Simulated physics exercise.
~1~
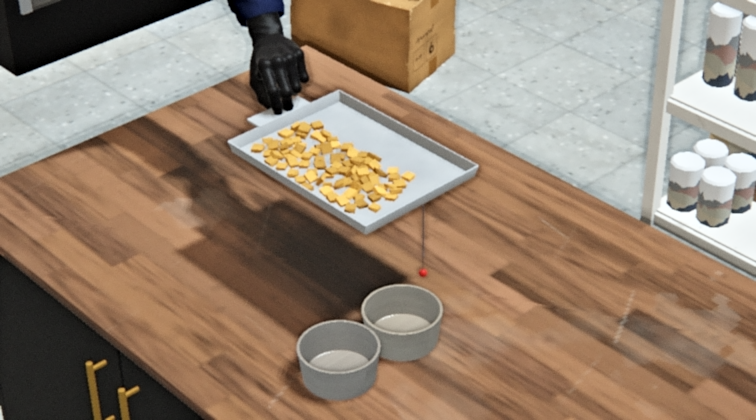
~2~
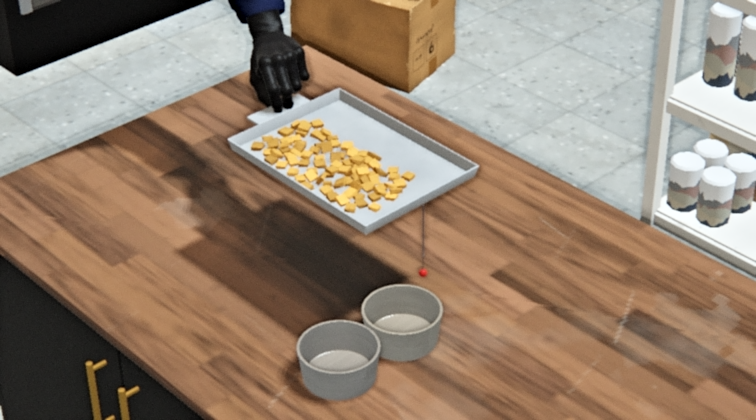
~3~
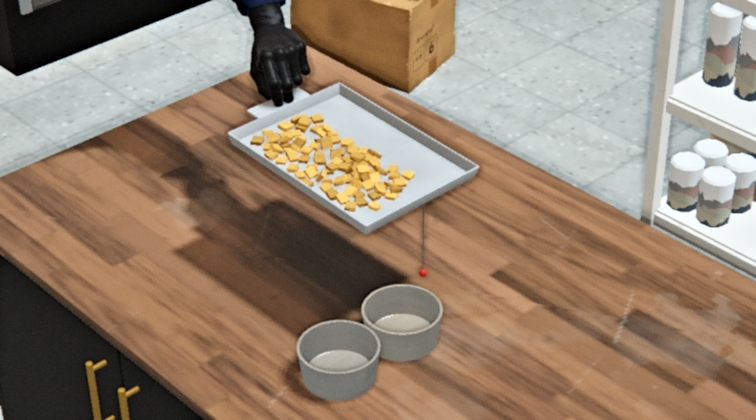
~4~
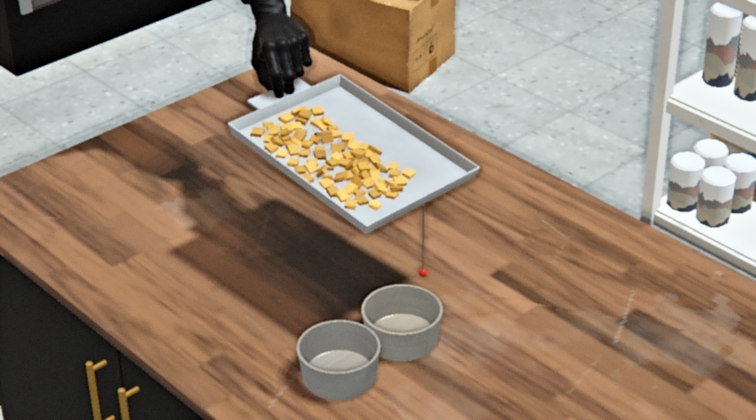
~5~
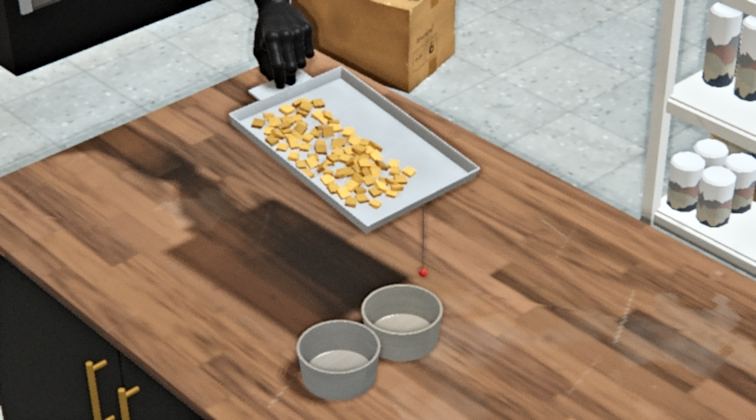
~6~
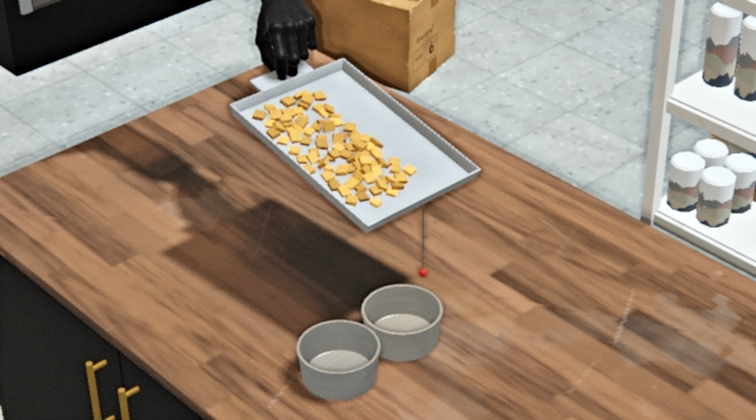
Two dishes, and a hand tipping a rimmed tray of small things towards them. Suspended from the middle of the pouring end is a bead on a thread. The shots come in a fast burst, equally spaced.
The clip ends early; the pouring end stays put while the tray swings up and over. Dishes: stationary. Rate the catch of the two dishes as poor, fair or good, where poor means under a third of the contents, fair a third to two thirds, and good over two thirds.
The catch is poor.
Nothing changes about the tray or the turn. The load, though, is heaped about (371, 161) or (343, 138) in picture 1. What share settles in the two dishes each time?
It comes to about 10 per cent the first time and about 10 per cent the second.
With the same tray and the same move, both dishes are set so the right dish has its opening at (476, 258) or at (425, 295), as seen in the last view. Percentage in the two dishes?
Trial 1: 50 percent; trial 2: 30 percent.
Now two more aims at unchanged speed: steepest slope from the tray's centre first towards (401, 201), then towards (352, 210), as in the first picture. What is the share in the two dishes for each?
I'd say some 50 in a hundred at first, then 50 in a hundred.
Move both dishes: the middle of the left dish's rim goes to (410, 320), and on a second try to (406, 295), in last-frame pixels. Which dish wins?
First try, the dish at right; second try, the dish at right.
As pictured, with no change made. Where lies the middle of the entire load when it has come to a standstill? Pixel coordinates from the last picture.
Resting centre, last frame: Roughly (461, 322).
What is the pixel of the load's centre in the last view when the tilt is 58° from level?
Centre estimate: (416, 183).
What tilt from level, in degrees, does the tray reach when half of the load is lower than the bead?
Around 105°, give or take.
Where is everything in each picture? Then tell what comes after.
The first picture shows corners of the pouring end (366, 223) and (474, 166), level; middle of the load (337, 166), cereal squares; left dish (366, 377); right dish (429, 339); bead on its thread (423, 273).
The second picture shows corners of the pouring end (366, 223) and (474, 166), level; middle of the load (337, 165).
The third picture shows corners of the pouring end (366, 223) and (475, 166), tipped barely, lowest at the right corner; middle of the load (337, 162).
The fourth picture shows corners of the pouring end (367, 223) and (475, 167), tipped a little, lowest at the right corner; middle of the load (337, 157).
The fifth picture shows corners of the pouring end (368, 223) and (476, 168), tipped a little, lowest at the right corner; middle of the load (337, 153).
The sixth picture shows corners of the pouring end (368, 223) and (476, 169), tipped a little, lowest at the right corner; middle of the load (338, 148); left dish (366, 377); right dish (429, 339).
Just after the last frame, tray tipped steeply; almost all on the tray; about a tenth in the air.
A moment on, tray tipped right over; roughly two thirds on the tray; just a few in the right dish; about a tenth outside both; about a tenth in the air.
Further on, tray tipped past a quarter turn; roughly a quarter in the right dish; the larger part outside both.
When it is over, tray tipped past a quarter turn; not one in the left dish; roughly a quarter in the right dish; the larger part outside both.
